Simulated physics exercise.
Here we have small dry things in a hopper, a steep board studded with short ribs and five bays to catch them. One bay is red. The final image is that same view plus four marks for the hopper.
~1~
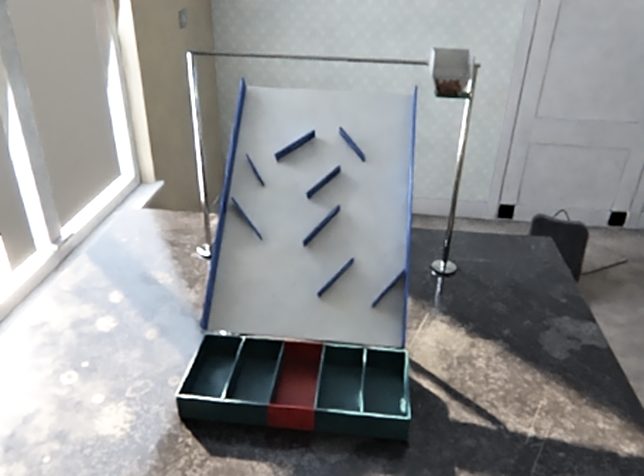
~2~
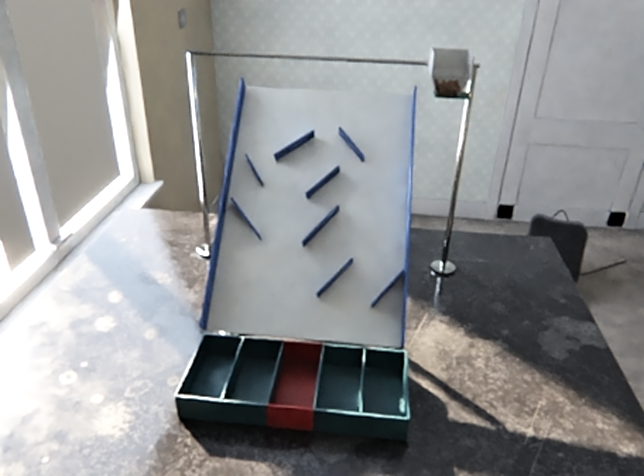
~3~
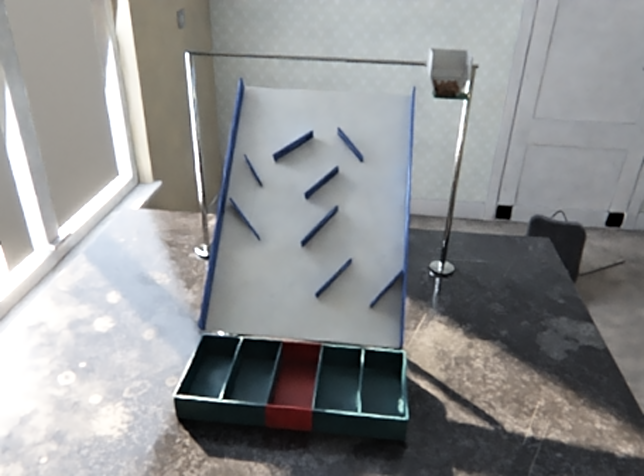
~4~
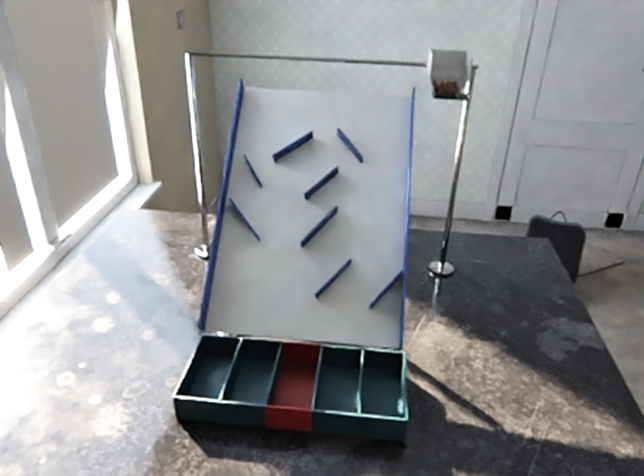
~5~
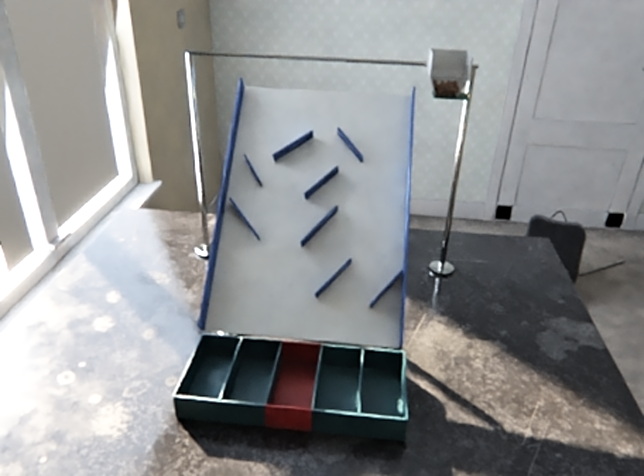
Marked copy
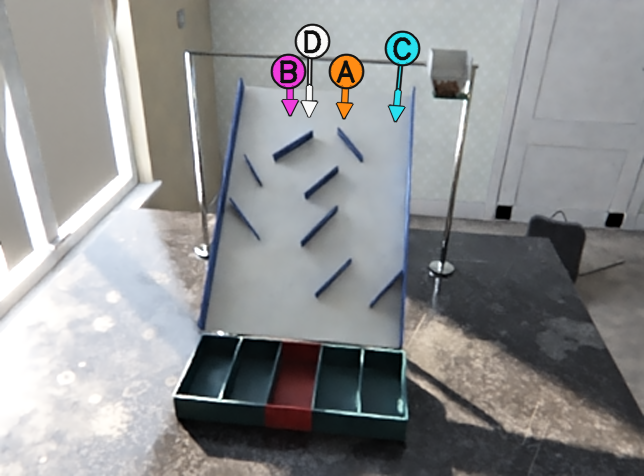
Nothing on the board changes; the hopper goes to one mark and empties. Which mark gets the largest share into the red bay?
B is best.
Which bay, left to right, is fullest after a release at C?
The fourth from the left.
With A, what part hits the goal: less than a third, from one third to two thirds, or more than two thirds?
Less than a third.
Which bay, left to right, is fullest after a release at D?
The second from the left.
On the marked copy, mark A meets the board at (344, 112); mark B meets the board at (290, 109); mark C meets the board at (395, 115); mark D meets the board at (309, 110).
If A is chosen, a small share in the red bay, the bulk in other bays, a small share outside the box.
If B is chosen, close to half in the red bay, close to half in other bays, only a few outside the box.
If C is chosen, a small share in the red bay, the bulk in other bays, a small share outside the box.
If D is chosen, close to a quarter in the red bay, close to two thirds in other bays, a small share outside the box.
